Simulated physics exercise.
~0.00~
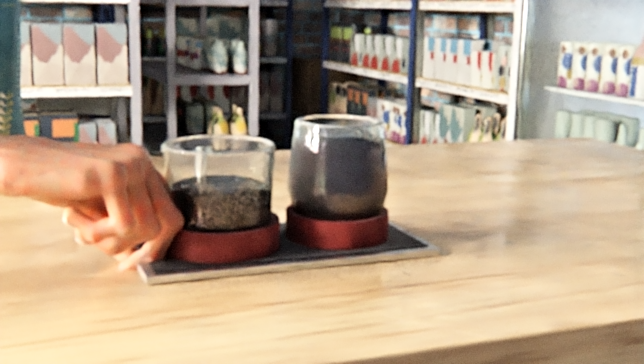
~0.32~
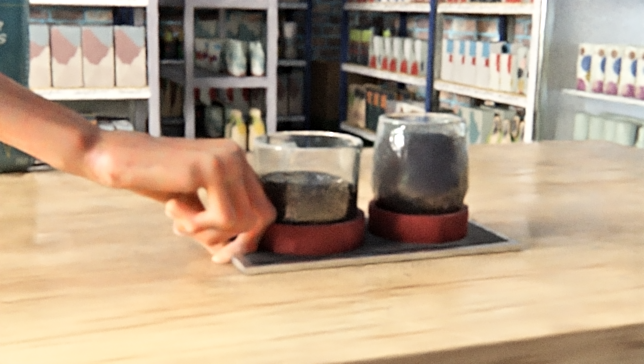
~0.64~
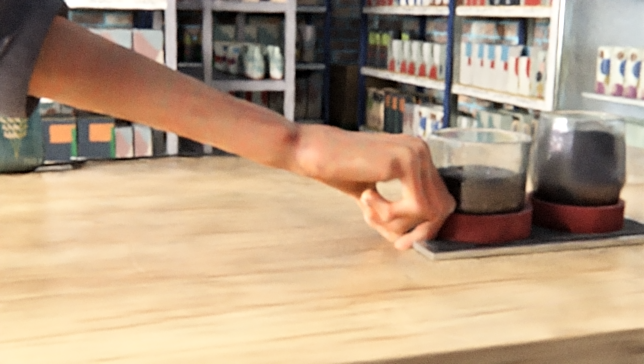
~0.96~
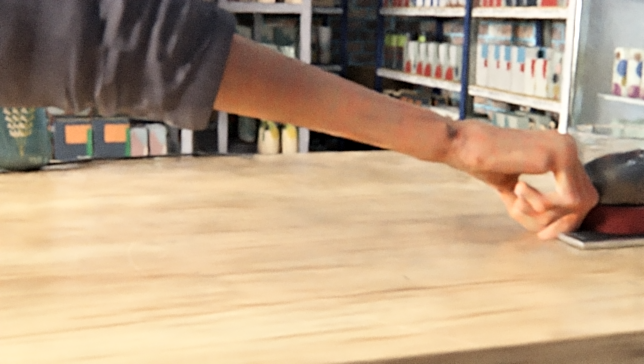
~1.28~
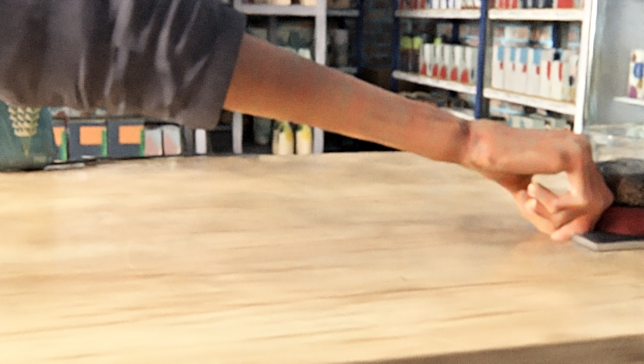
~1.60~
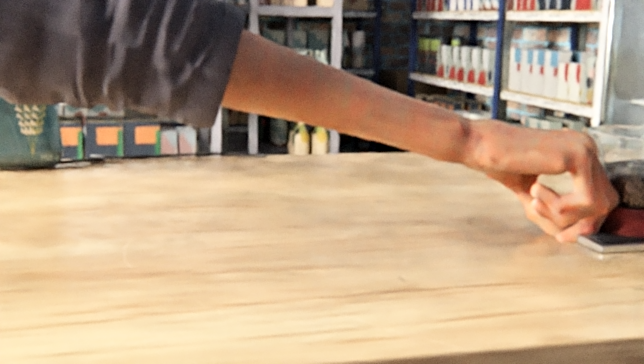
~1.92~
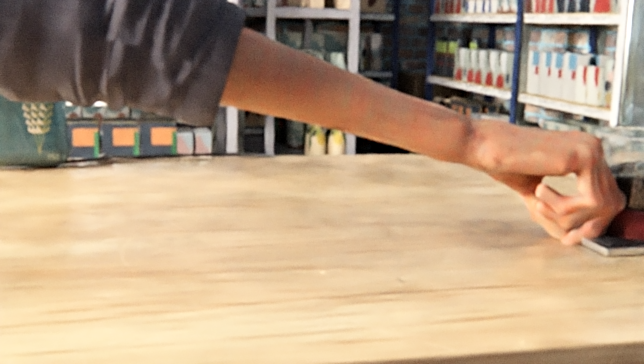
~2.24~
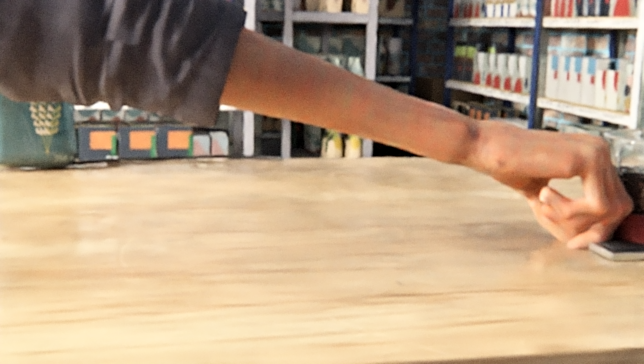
The clip opens with a hand at the left end of a thin, dark tray on a pale wooden counter, with stocked shelves behind. Two open, clear vessels of dark wine, one straight-sided and one round-bellied, sit in red holders on it. The hand pushes the tray smoothly to the right, and the forearm and a dark sleeve follow into view. The tray travels far until the round-bellied glass is out of sight. The motion then slows to a slight creep as the view drifts gently sideways. It ends with the hand still at the tray's visible corner by the right edge, the counter showing no spill.
